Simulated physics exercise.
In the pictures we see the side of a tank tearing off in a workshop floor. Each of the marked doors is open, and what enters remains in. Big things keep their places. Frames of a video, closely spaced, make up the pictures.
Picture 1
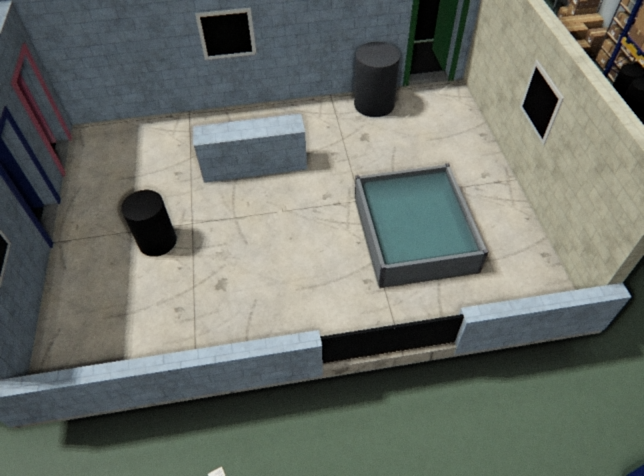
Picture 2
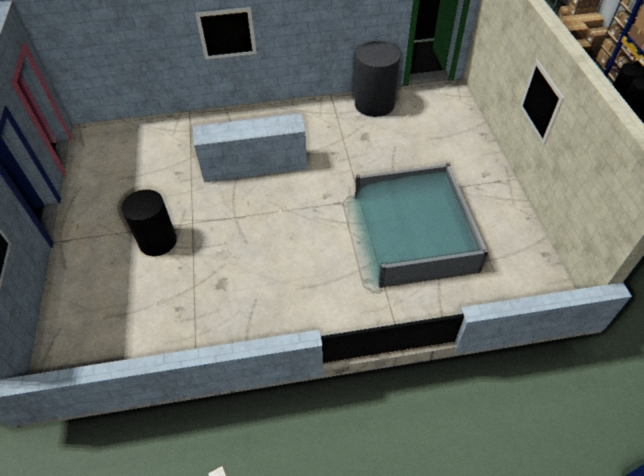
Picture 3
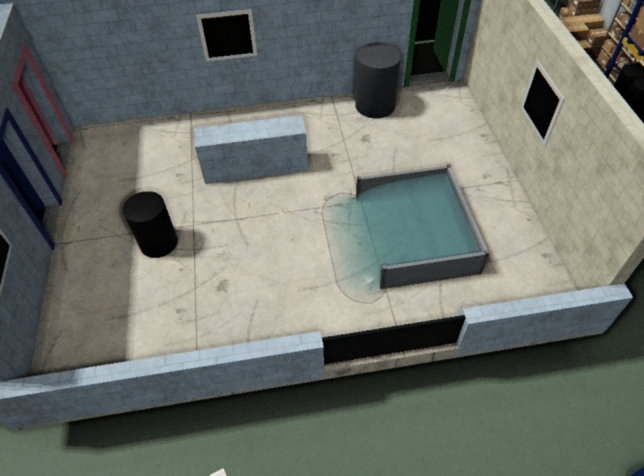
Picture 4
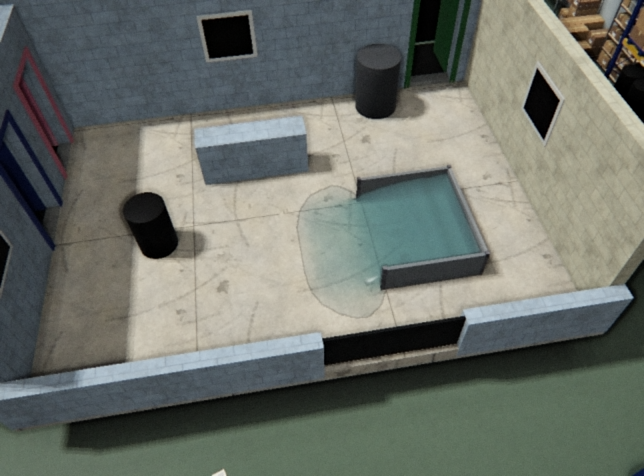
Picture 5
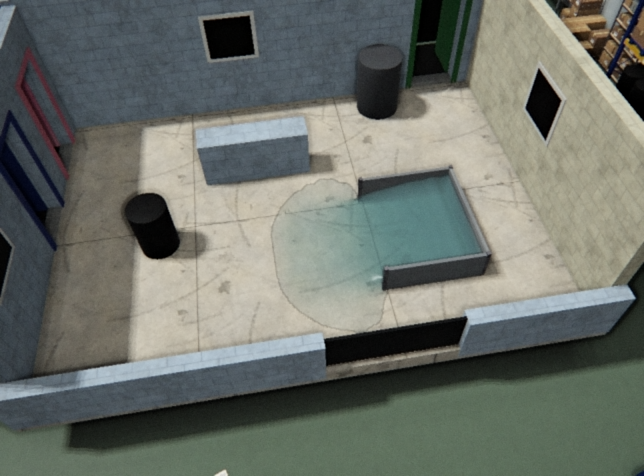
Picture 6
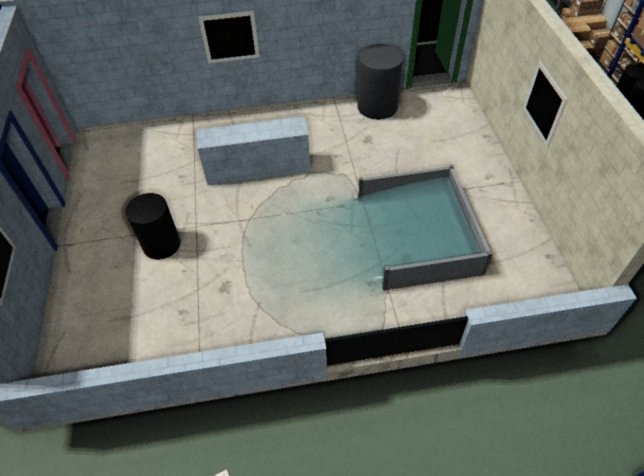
In a walled workshop, a tank's left side opens and water spreads left across the floor.
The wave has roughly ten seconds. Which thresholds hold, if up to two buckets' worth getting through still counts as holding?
The green door holds; the pink door does not hold; the blue door does not hold.
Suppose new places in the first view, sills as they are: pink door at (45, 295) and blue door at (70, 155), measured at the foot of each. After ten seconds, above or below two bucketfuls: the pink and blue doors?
As I see it, the pink door exceeds the limit while the blue door exceeds the limit.
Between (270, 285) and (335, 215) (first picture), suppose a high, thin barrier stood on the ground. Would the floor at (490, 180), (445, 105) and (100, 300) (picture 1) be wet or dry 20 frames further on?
Reading the points as listed, I get left untouched, then left untouched, then deluged.
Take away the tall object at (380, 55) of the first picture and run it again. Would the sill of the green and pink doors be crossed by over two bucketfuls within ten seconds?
Taking each in turn, the green one ends up below and the pink one ends up above.
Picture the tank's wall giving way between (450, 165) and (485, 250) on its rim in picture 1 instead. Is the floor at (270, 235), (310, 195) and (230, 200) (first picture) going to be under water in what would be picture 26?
Bone-dry, bone-dry, bone-dry.
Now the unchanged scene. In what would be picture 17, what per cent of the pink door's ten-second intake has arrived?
My guess is about 0 %.
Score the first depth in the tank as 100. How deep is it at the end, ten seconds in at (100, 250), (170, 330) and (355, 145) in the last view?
My figures are about 8, 8 and 2 percent.
A moment on, water covers 25 % of the floor; the green door not reached, the pink door not reached, the blue door not reached.
Next, water covers 40 % of the floor; the green door not reached, the pink door not reached, the blue door not reached.
Then, water covers 50 % of the floor; the green door not reached, the pink door under two buckets in, the blue door under two buckets in.
Later, water covers 55 % of the floor; the green door not reached, the pink door under two buckets in, the blue door over two buckets in.
In the end, water covers 70 % of the floor; the green door not reached, the pink door over two buckets in, the blue door over two buckets in.
